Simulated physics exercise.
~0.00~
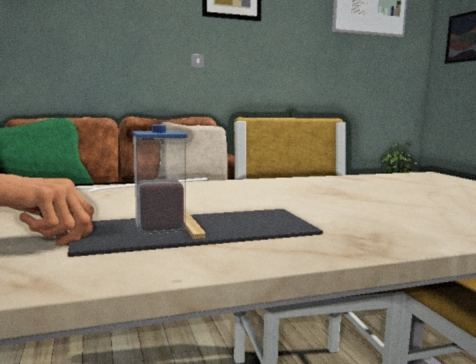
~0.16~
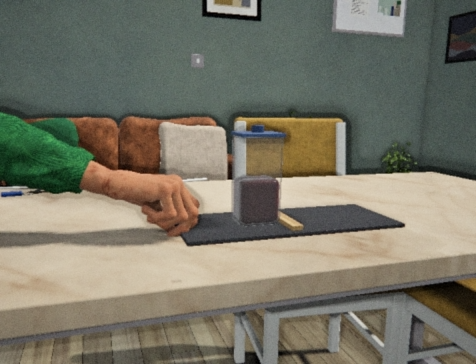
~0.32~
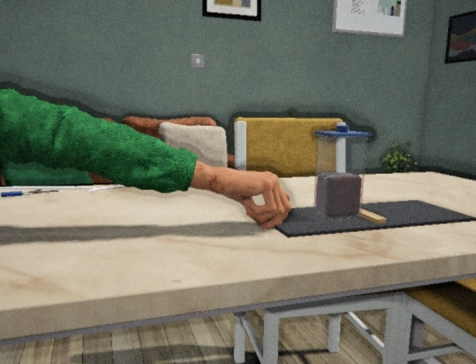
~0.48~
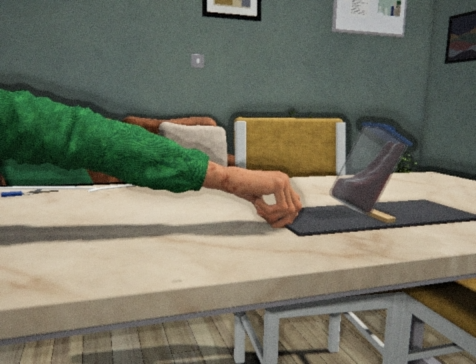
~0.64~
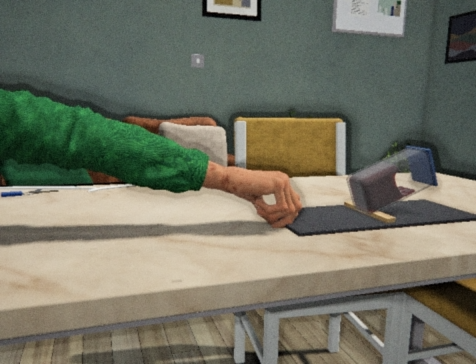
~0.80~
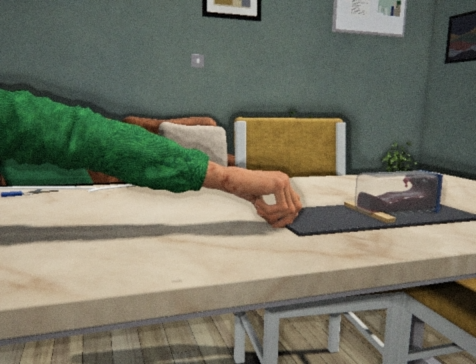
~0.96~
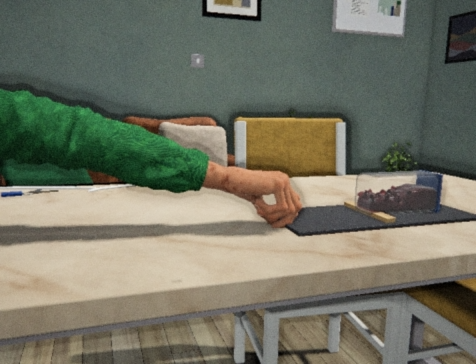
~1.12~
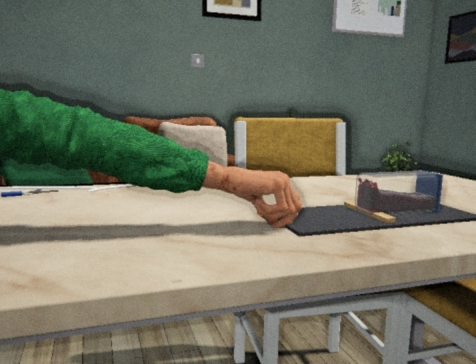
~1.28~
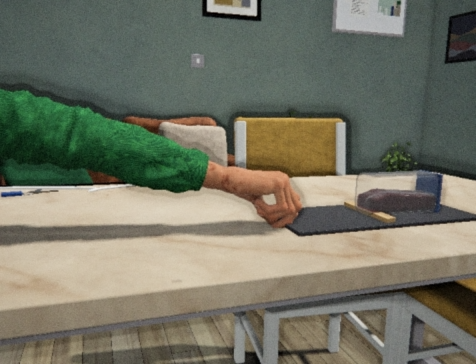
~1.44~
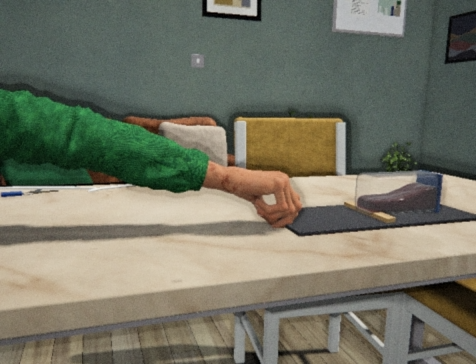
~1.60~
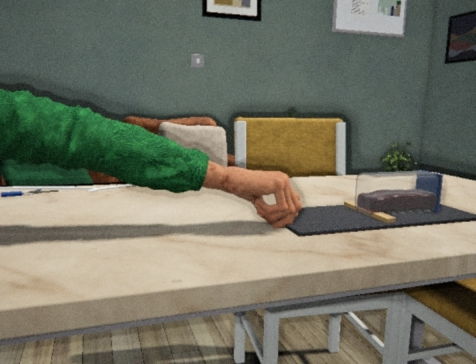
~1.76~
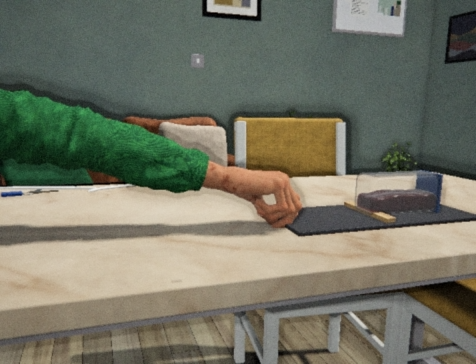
Clear canister of dark liquid riding a hand-pushed board rightward, then toppling right over a low batten and ending on its side.
